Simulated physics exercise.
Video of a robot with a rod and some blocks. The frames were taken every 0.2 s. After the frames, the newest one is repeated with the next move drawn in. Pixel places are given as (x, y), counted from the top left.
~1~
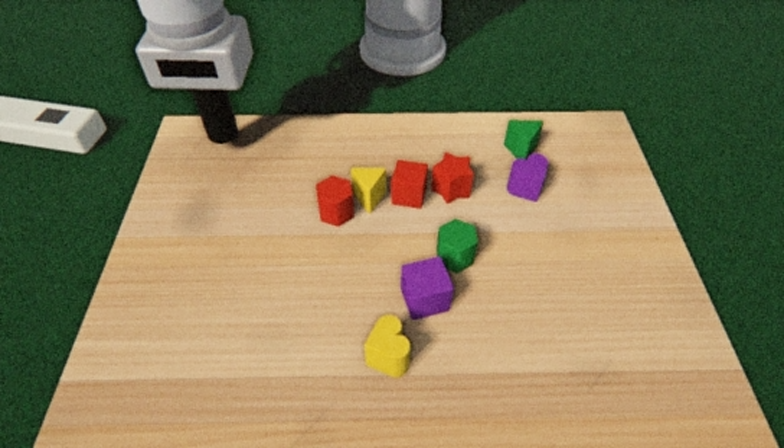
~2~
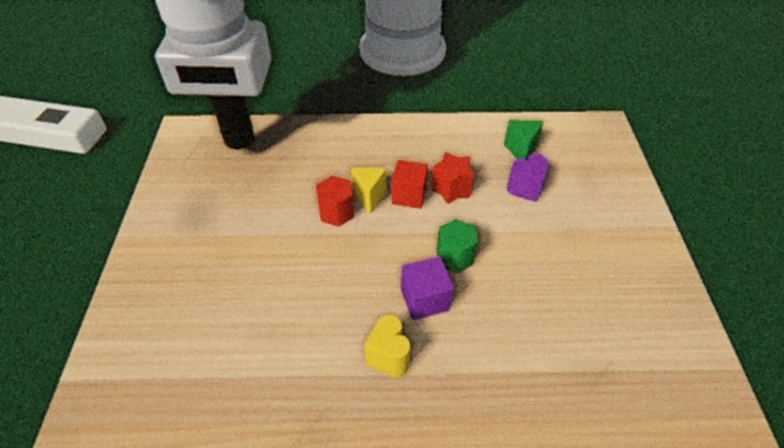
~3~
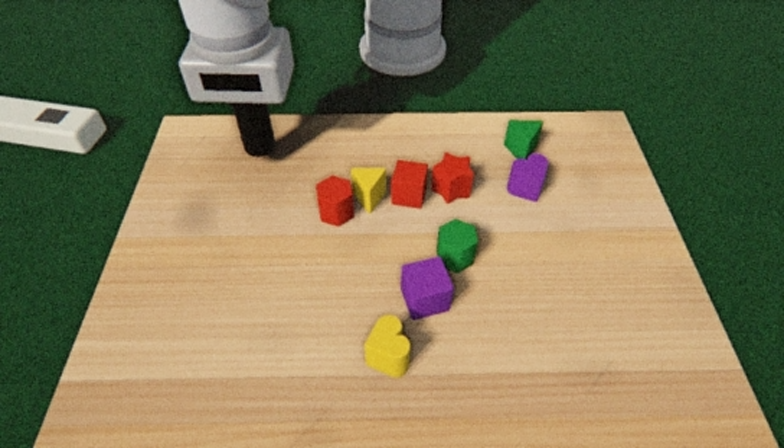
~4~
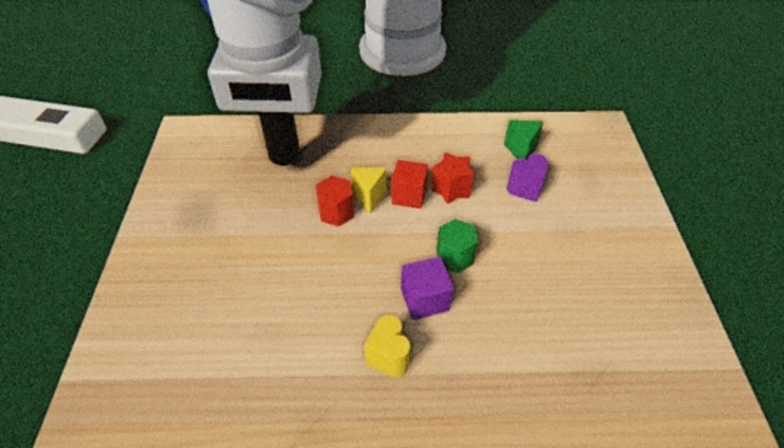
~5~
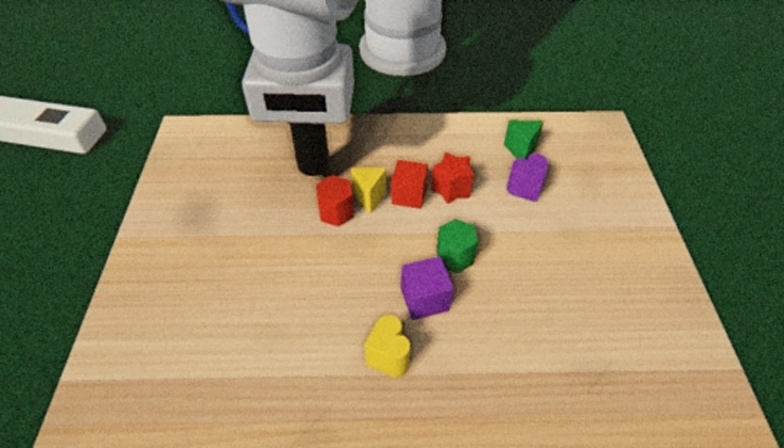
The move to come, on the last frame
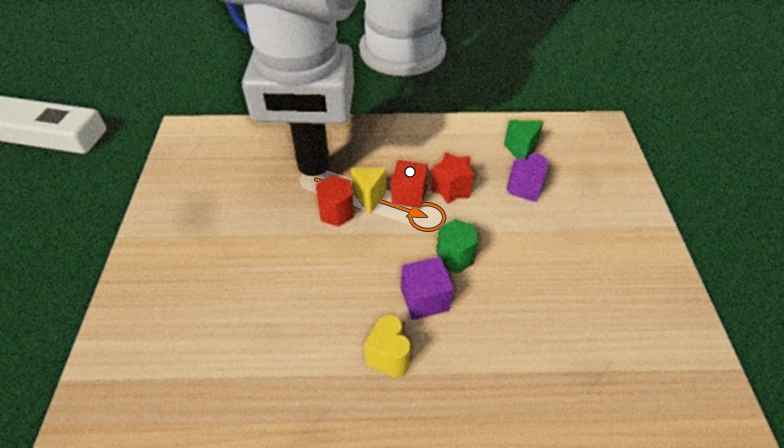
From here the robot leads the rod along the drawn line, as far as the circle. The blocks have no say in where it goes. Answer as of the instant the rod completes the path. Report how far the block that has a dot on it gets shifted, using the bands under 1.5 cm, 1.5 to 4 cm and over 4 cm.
Long: Over 4 cm.
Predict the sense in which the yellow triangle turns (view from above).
It goes clockwise.
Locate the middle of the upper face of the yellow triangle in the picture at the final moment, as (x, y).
At roughly (439, 216).
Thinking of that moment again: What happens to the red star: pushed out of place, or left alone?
It moves.
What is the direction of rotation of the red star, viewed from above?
Looking down: Anticlockwise.
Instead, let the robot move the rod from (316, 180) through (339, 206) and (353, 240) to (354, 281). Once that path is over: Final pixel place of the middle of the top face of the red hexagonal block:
It will likely be found at (354, 291).
The line goes straight from (316, 180) to (427, 217); the dot is on the red square.
What follows on the original path. One third of the way, rod (351, 178); red hexagonal block (339, 193), turned 25° clockwise; yellow triangle (382, 180); red square (416, 173).
Two thirds of the way, rod (389, 191); red hexagonal block (344, 195), turned 50° clockwise; yellow triangle (410, 196), turned 60° clockwise; red square (426, 177), turned 40° anticlockwise.
At the end, rod (428, 203); red hexagonal block (344, 195), turned 50° clockwise; yellow triangle (439, 216), turned 130° clockwise; red square (464, 180), turned 75° anticlockwise; red star (478, 160), turned 25° anticlockwise.
